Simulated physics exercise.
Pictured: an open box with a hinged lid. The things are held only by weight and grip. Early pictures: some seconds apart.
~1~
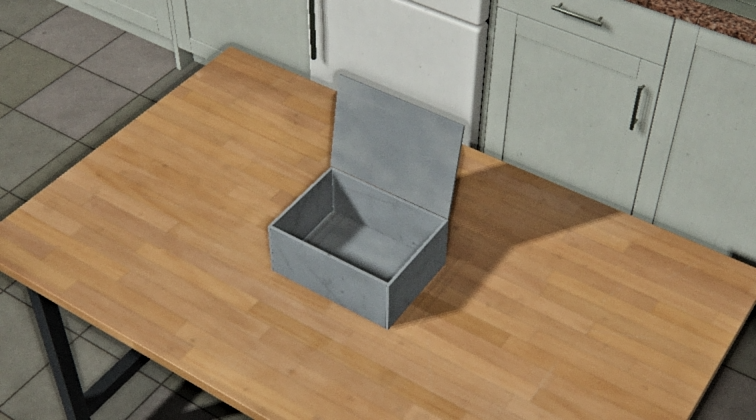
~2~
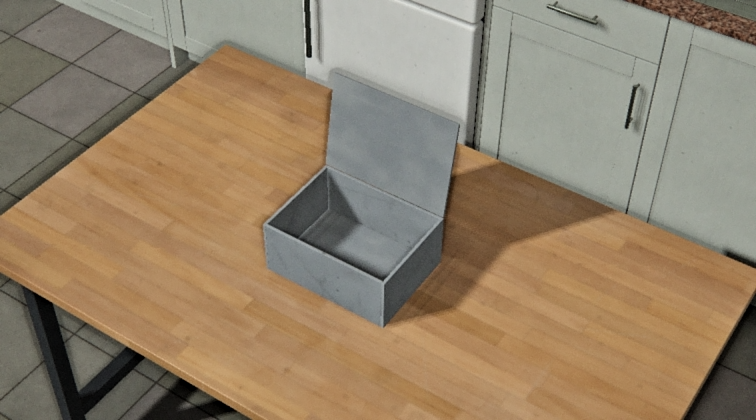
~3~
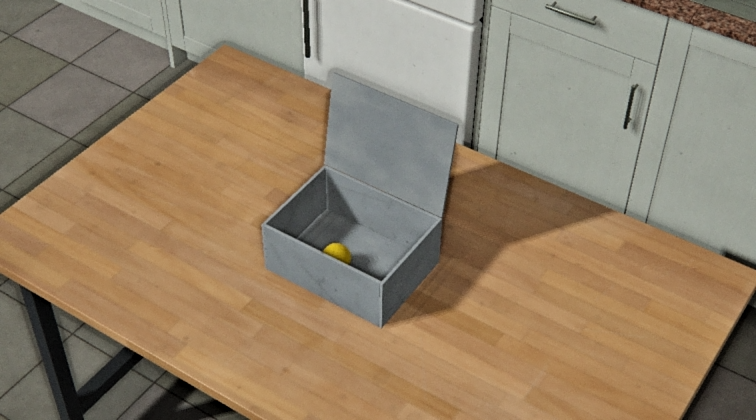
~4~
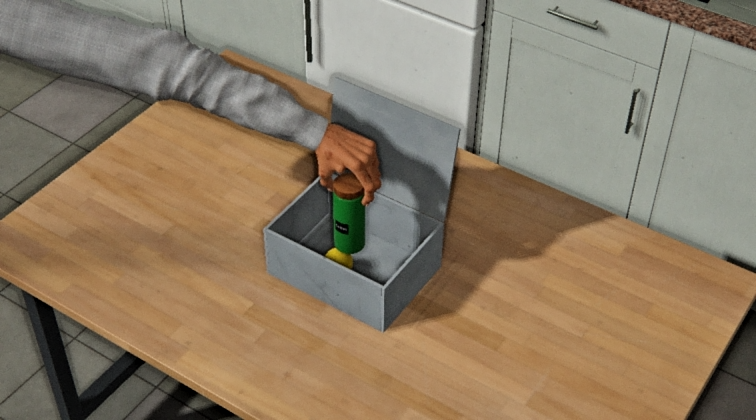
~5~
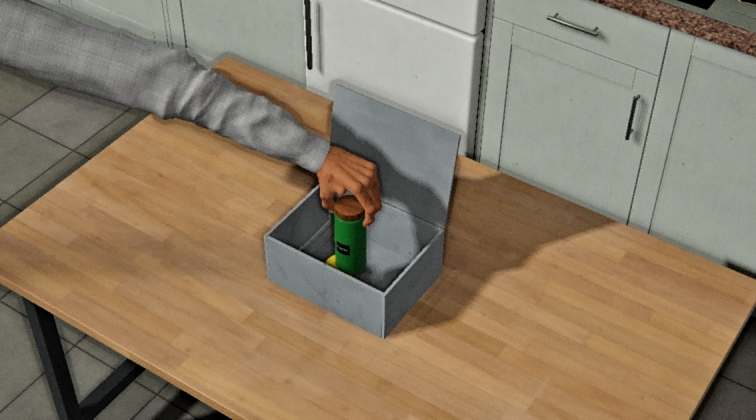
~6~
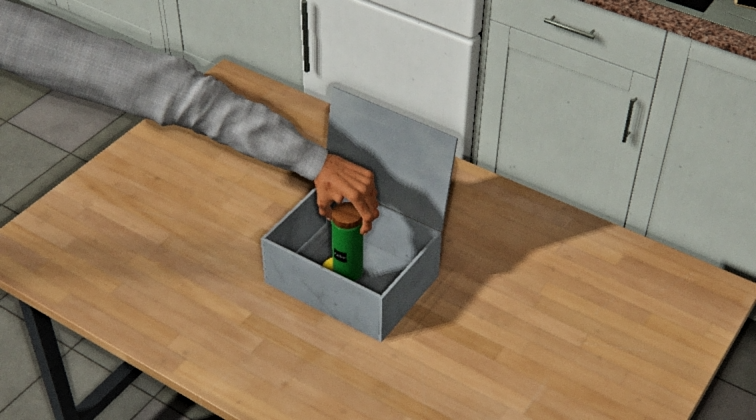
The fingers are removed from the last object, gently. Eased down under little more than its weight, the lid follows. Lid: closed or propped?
Closed.
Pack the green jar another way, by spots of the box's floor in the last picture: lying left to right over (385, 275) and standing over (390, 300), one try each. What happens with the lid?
Try 1: Lid shut; try 2: Lid not shut.
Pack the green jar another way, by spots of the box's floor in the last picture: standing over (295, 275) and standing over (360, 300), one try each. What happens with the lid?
Well, first it won't go down, and then it won't go down.
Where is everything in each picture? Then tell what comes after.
The last thing is not in view yet, in the first picture.
The last thing is not in view yet, in the second picture.
The last thing is not in view yet, in the third picture.
Coming down; green jar (350, 214), in the fourth picture.
Coming down; green jar (351, 235), in the fifth picture.
In place under the hand; green jar (348, 242), in the sixth picture.
Then, 0.70 s later than the last frame, green jar on its side near (347, 294); yellow lemon moved about its own width.
Then, 1.70 s later than the last frame, lid 47° above the rim; green jar on its side near (347, 294); yellow lemon moved about its own width.
When it is over, lid shut; lying over in the box, green jar; moved from the start, yellow lemon. End places, in pixels of the last picture, green jar near (347, 294).
